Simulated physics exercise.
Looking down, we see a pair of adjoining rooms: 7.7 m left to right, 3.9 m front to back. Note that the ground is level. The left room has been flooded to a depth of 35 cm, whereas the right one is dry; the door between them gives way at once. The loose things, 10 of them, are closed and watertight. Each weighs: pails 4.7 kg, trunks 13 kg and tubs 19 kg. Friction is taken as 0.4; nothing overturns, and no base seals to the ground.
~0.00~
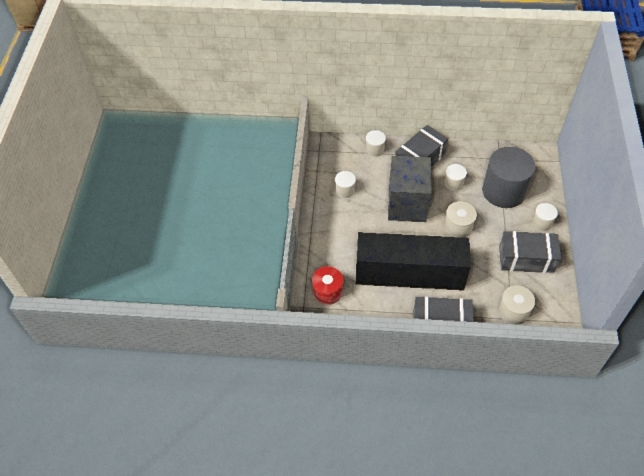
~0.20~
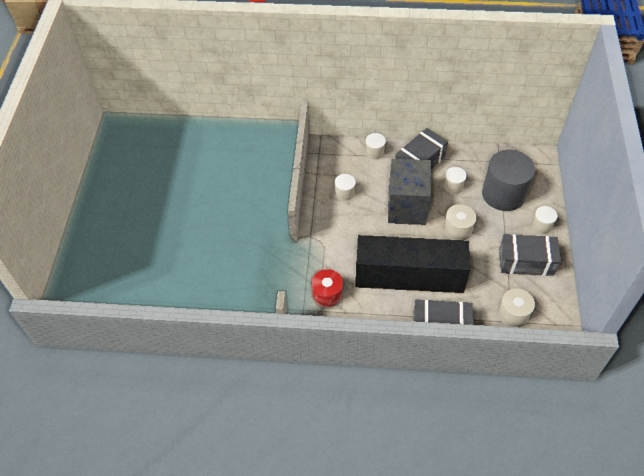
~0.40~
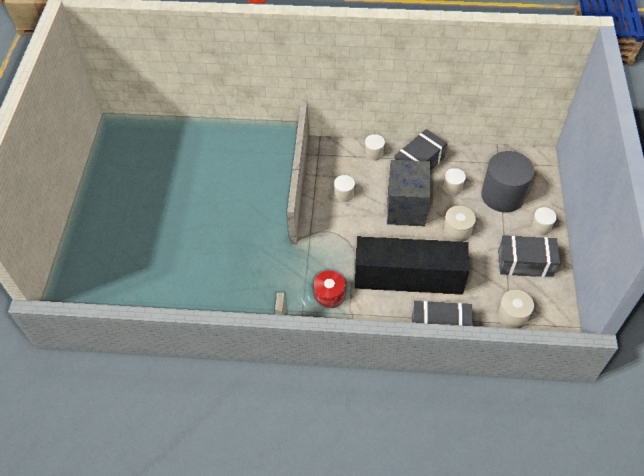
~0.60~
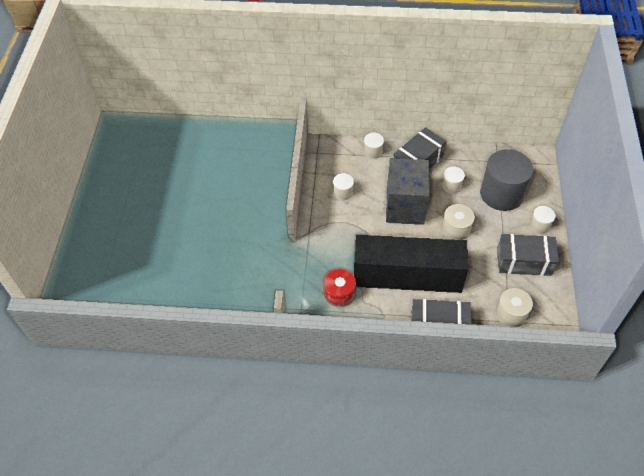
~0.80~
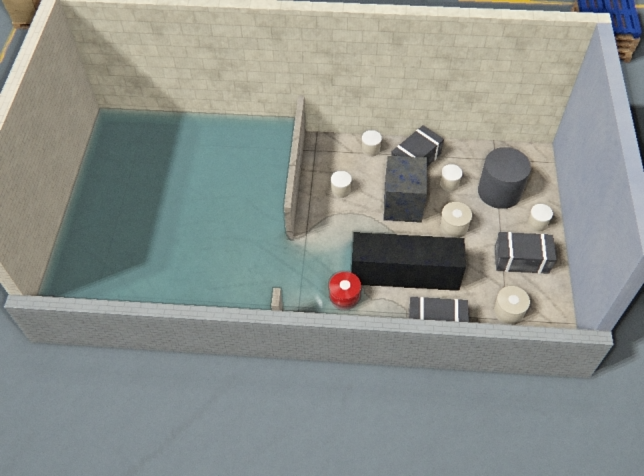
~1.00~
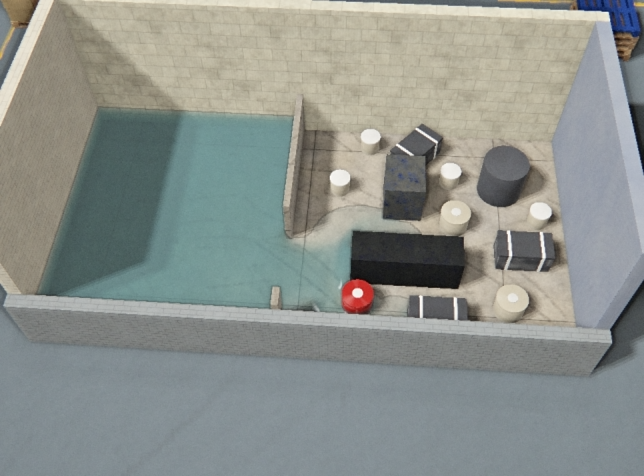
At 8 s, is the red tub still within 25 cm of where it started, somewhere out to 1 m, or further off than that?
It ends up far from its start.
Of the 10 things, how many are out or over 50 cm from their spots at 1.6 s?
Tally at that time: 1.
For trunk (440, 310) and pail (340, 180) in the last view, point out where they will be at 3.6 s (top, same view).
(532, 286) and (332, 148), roughly.
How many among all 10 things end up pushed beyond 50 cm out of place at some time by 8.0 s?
That comes to 9.
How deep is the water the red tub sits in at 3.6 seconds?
Close to 14 centimetres.
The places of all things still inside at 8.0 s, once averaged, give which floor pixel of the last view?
Close to pixel (438, 203).
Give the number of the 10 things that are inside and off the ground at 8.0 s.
Total: 10.
After 1.6 s the red tub is near (408, 310), 1.3 m from its start, aground; 0 afloat.
After 3.6 s the red tub is near (509, 321), 2.7 m from its start, aground; 3 afloat.
After 5.6 s the red tub is near (564, 282), 3.4 m from its start, afloat; 9 afloat.
After 8.0 s the red tub is near (501, 229), 2.8 m from its start, afloat; 10 afloat.
